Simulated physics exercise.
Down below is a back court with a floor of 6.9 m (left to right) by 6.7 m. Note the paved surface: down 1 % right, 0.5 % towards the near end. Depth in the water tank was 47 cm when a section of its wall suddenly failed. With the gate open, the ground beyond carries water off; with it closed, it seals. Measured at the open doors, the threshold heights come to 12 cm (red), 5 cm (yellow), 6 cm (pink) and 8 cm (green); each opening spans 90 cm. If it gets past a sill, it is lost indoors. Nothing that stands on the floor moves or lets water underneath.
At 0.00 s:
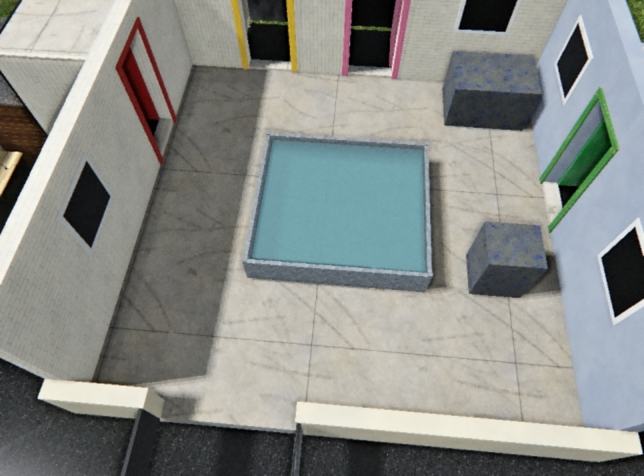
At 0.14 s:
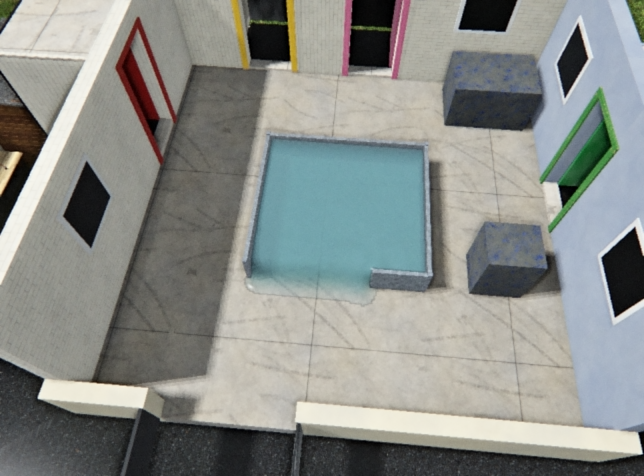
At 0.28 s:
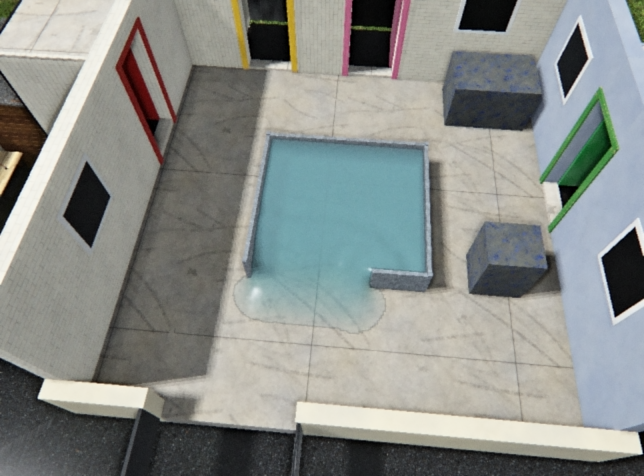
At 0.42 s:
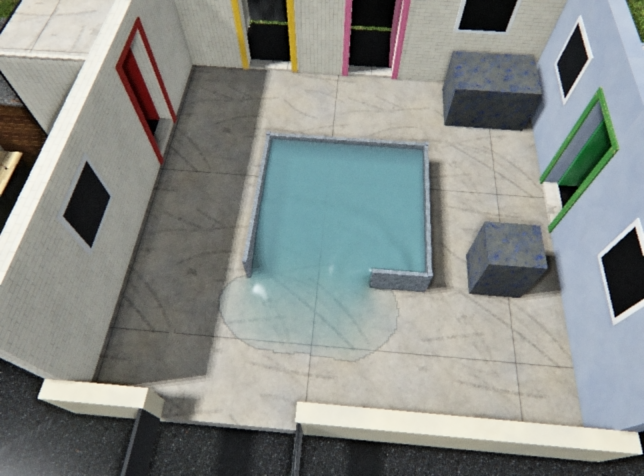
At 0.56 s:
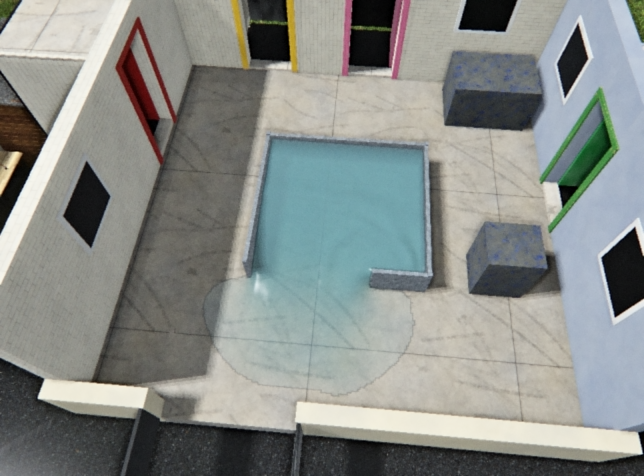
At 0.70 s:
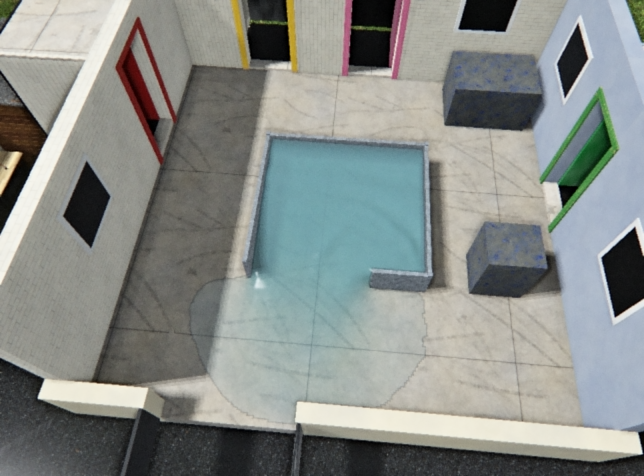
Water pouring through a gap in the front wall of a square tank, spreading in a rounded sheet across a paved courtyard.
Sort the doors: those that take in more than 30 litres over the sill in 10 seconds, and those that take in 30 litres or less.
Sorted: The red door takes in 30 litres or less; the yellow door takes in 30 litres or less; the pink door takes in 30 litres or less; the green door takes in 30 litres or less.
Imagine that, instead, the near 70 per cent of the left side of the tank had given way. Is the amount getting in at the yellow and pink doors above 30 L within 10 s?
Outcome at yellow: Exceeded; outcome at pink: Not exceeded.
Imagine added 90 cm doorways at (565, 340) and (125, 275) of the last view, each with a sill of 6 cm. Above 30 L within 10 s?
In turn: Beyond it, short of it.
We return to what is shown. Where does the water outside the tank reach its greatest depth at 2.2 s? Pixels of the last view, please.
Near (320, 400).
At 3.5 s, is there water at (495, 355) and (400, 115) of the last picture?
Soaked, untouched.
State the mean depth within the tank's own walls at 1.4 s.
I'd put the average depth near 35 cm.
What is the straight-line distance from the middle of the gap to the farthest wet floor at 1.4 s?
3.0 m.
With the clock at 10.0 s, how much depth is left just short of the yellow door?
I'd put it near 0.0 cm.
After 1.4 s water covers 20 % of the floor and is deepest (31 cm) near (318, 413); red door not reached, yellow door not reached, pink door not reached, green door not reached.
After 2.2 s water covers 25 % of the floor and is deepest (30 cm) near (320, 400); red door not reached, yellow door not reached, pink door not reached, green door not reached.
After 3.5 s water covers 35 % of the floor and is deepest (23 cm) near (318, 413); red door not reached, yellow door not reached, pink door not reached, green door not reached.
After 6.0 s water covers 60 % of the floor and is deepest (16 cm) near (569, 436); red door 1 cm at the sill, 0 L in, yellow door not reached, pink door not reached, green door 6 cm at the sill, 0 L in.
After 10.0 s water covers 75 % of the floor and is deepest (10 cm) near (582, 438); red door 0 cm at the sill, 0 L in, yellow door not reached, pink door 2 cm at the sill, 0 L in, green door 4 cm at the sill, 0 L in.
